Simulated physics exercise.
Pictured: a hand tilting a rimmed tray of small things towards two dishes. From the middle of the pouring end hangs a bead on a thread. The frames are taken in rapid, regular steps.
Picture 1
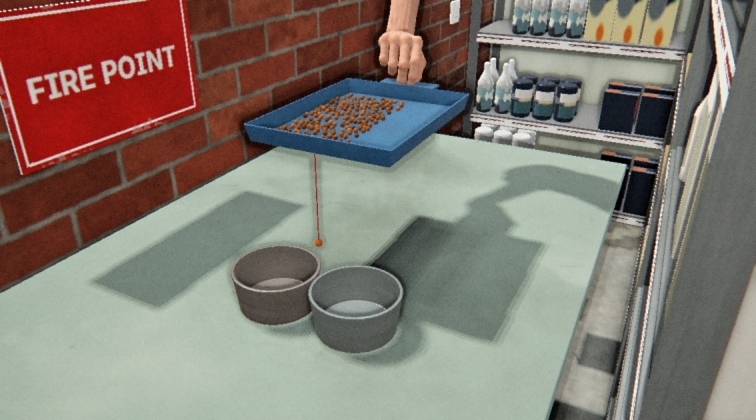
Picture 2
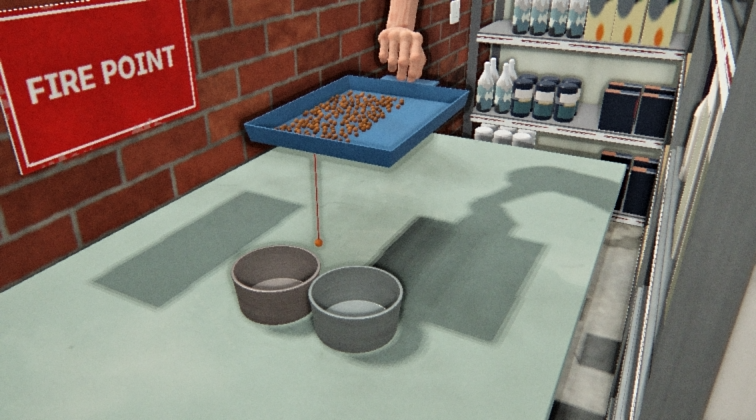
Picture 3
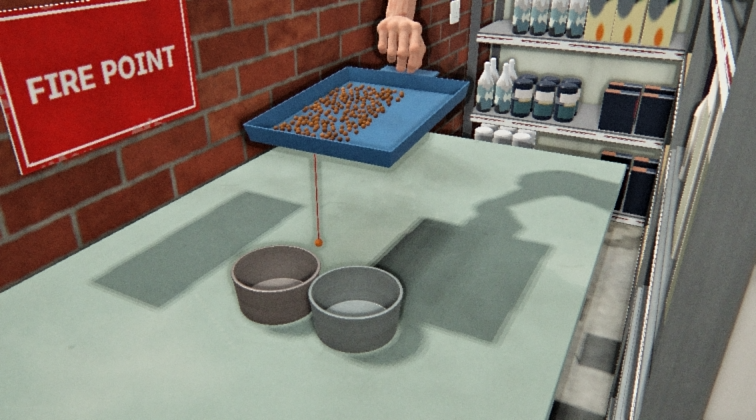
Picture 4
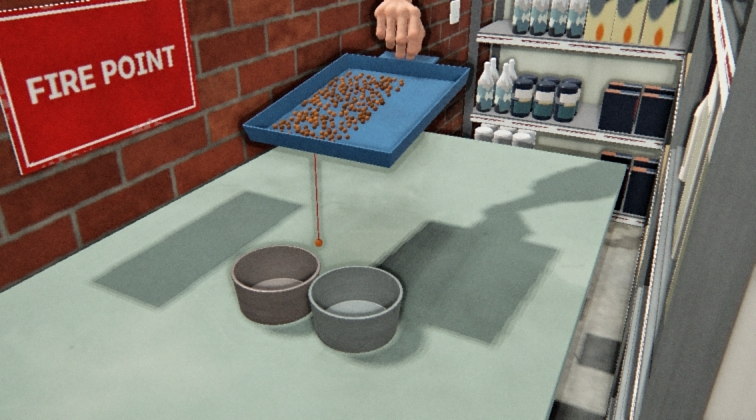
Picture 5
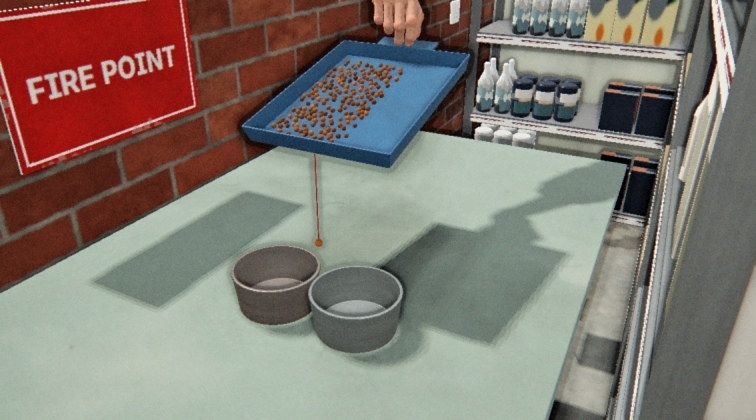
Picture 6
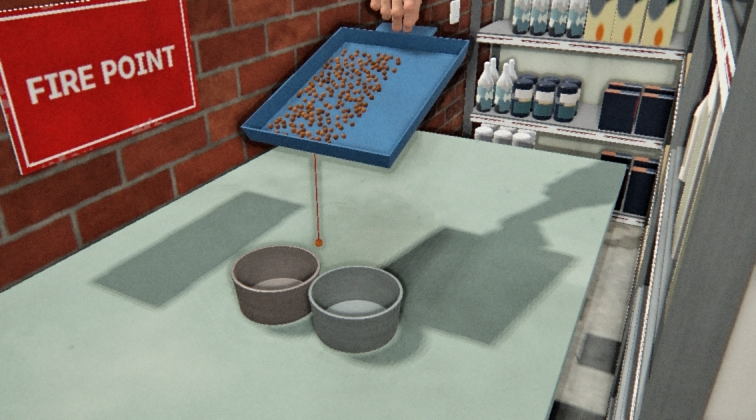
A blue rimmed tray scattered with small orange-brown balls is held by a hand above a pale green table, seen from slightly above in a room with a brick wall, a red "FIRE POINT" sign and stocked shelves at right. Below sit two round dishes, brownish left and grey right, near an orange bead hanging on a thread. The hand steadily raises the tray's far side, steepening its tilt, and the balls shift slightly, while the camera stays still.
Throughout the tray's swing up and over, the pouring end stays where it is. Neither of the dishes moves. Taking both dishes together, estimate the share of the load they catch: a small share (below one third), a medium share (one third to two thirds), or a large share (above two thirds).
They catch a large share of it.
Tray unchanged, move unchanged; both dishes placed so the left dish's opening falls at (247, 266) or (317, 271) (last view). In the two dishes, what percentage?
In turn 90 and 60 in a hundred.
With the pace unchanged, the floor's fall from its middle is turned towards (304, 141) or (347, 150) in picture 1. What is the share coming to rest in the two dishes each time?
About 20 % and about 100 %.
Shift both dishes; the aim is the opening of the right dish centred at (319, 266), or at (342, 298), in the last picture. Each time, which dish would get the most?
In the first try it is the one to the right, in the second it is the one to the left.
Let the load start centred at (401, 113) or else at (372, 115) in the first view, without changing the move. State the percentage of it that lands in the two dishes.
Near 90 and 90 percent respectively.
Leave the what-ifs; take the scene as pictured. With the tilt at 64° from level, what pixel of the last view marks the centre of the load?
The middle of the pieces lands at roughly (299, 141).
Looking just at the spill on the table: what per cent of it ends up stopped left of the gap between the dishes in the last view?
Roughly 90 in a hundred.
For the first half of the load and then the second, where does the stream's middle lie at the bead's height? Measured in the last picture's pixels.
Early-half point (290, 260); late-half point (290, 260).
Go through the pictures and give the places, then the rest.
In the first picture, corners of the pouring end near (250, 124) and (390, 149), level; middle of the load near (345, 119), cereal balls; left dish near (251, 303); right dish near (333, 330); bead on its thread near (319, 243).
In the second picture, corners of the pouring end near (249, 124) and (389, 149), level; middle of the load near (345, 118).
In the third picture, corners of the pouring end near (249, 124) and (389, 149), tipped barely, level across its low end; middle of the load near (345, 113).
In the fourth picture, corners of the pouring end near (248, 124) and (388, 150), tipped a little, level across its low end; middle of the load near (344, 107).
In the fifth picture, corners of the pouring end near (247, 125) and (388, 151), tipped a little, level across its low end; middle of the load near (343, 101).
In the sixth picture, corners of the pouring end near (246, 125) and (387, 153), tipped clearly, level across its low end; middle of the load near (340, 96), the bulk on the move; left dish near (251, 303); right dish near (333, 330).
Shortly afterwards, tray tipped steeply; all but a few on the tray; only a few outside both; only a few in the air.
Next, tray tipped past a quarter turn; near a third on the tray; only a few in the right dish; a little in the left dish; a little outside both; near half in the air.
Some moments later, tray tipped past a quarter turn; near a quarter in the right dish; near two thirds in the left dish; a little outside both; only a few in the air.
In the end, tray tipped past a quarter turn; near a quarter in the right dish; near two thirds in the left dish; a little outside both; only a few in the air.
